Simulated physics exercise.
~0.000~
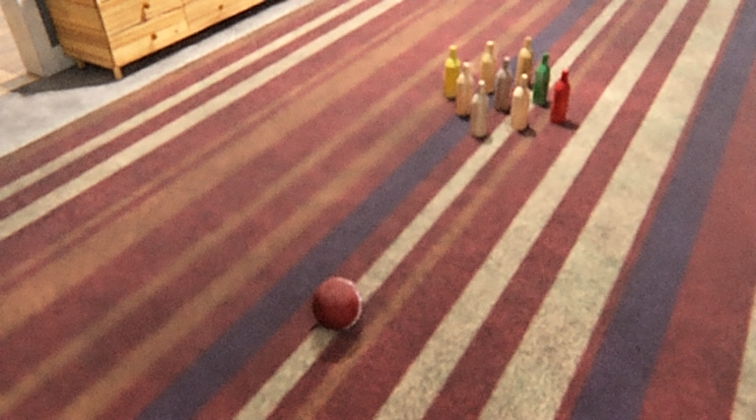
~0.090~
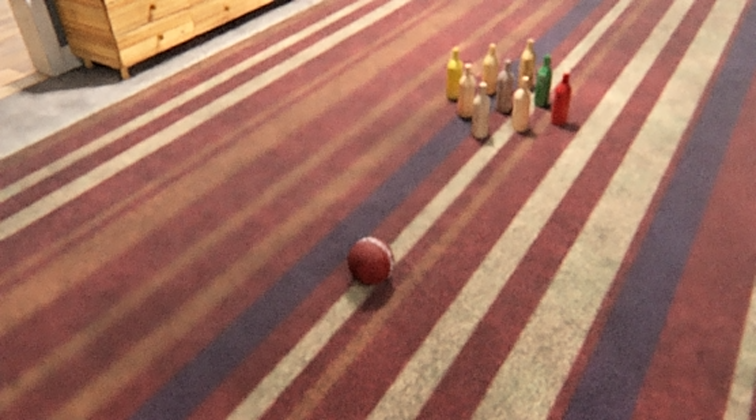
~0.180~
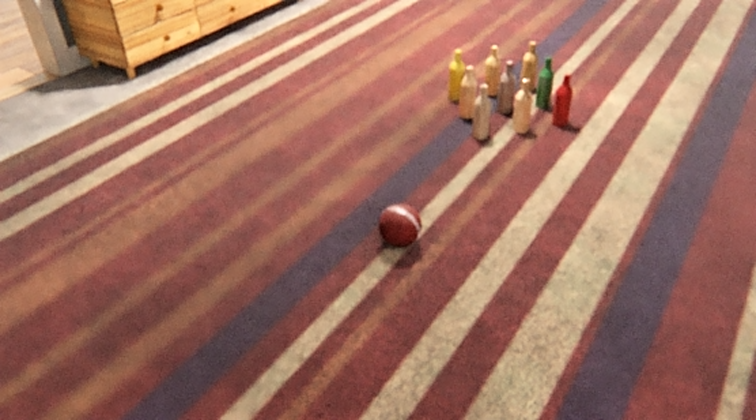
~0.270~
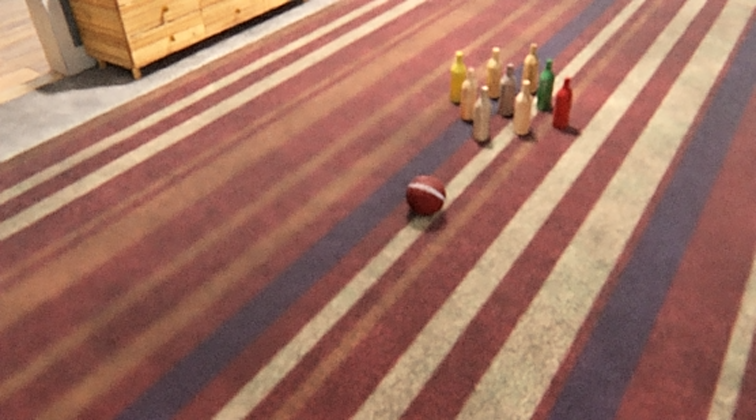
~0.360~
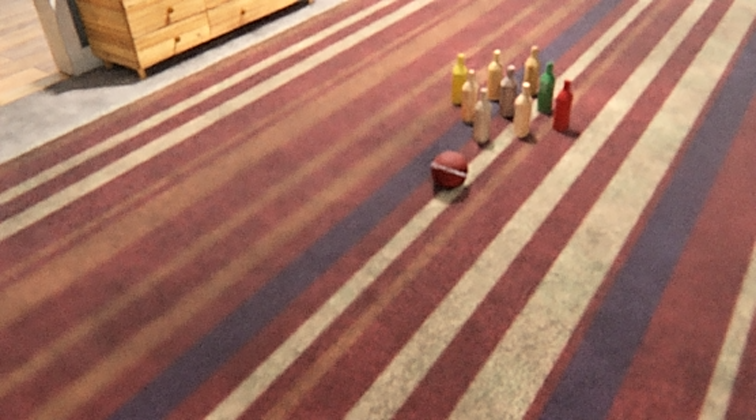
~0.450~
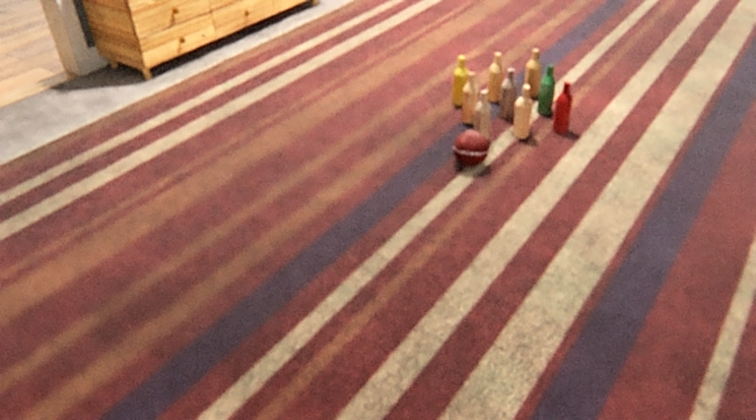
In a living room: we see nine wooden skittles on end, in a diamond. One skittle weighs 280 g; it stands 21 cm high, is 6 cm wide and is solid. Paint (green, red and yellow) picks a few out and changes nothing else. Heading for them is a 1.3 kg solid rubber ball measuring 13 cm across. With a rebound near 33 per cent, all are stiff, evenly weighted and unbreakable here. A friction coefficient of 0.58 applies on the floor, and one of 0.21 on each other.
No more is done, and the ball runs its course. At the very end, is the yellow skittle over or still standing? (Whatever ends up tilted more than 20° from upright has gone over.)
Looks like it rides it out.
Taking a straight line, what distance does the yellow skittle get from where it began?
I'd put it at near 0 cm.
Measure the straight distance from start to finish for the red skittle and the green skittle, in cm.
Result: Red at 20 cm, green at 20 cm.
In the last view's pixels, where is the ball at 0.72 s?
About (518, 106).
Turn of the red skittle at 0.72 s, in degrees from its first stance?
Roughly 10°.
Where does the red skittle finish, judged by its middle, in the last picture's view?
Around (595, 121).
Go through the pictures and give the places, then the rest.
In the first picture (pixels give the middle of a visible side; the camera moves round a little), ball (338, 304) 1.08 m before the front row; yellow skittle (451, 75); red skittle (563, 99); green skittle (542, 82); none has stirred.
Ball (371, 261) 90 cm before the front row; yellow skittle (453, 76), in the second picture.
Ball (400, 225) 72 cm before the front row; yellow skittle (455, 78), in the third picture.
Ball (426, 196) 54 cm before the front row; yellow skittle (457, 80), in the fourth picture.
Ball (450, 170) 36 cm before the front row; yellow skittle (458, 82), in the fifth picture.
Ball (471, 148) 18 cm before the front row; yellow skittle (459, 83); red skittle (565, 110); green skittle (547, 92); none has stirred, in the sixth picture.
After 0.58 s, ball still moving; none of the 9 skittles over, 1 disturbed; yellow skittle unmoved.
After 0.72 s, ball still moving; 1 of the 9 skittles over; yellow skittle unmoved; red skittle 12° from how it stood.
After 1.02 s, ball still moving; 7 of the 9 skittles over; yellow skittle unmoved; red skittle lying flat.
After 1.56 s, ball still moving; 7 of the 9 skittles over; yellow skittle unmoved; green skittle lying flat.
In the end (2.9 s), ball rolling away; 7 of the 9 skittles over; yellow skittle unmoved; green skittle lying flat; red skittle lying flat. From the last view, middles, yellow skittle near (460, 81), green skittle near (582, 98).
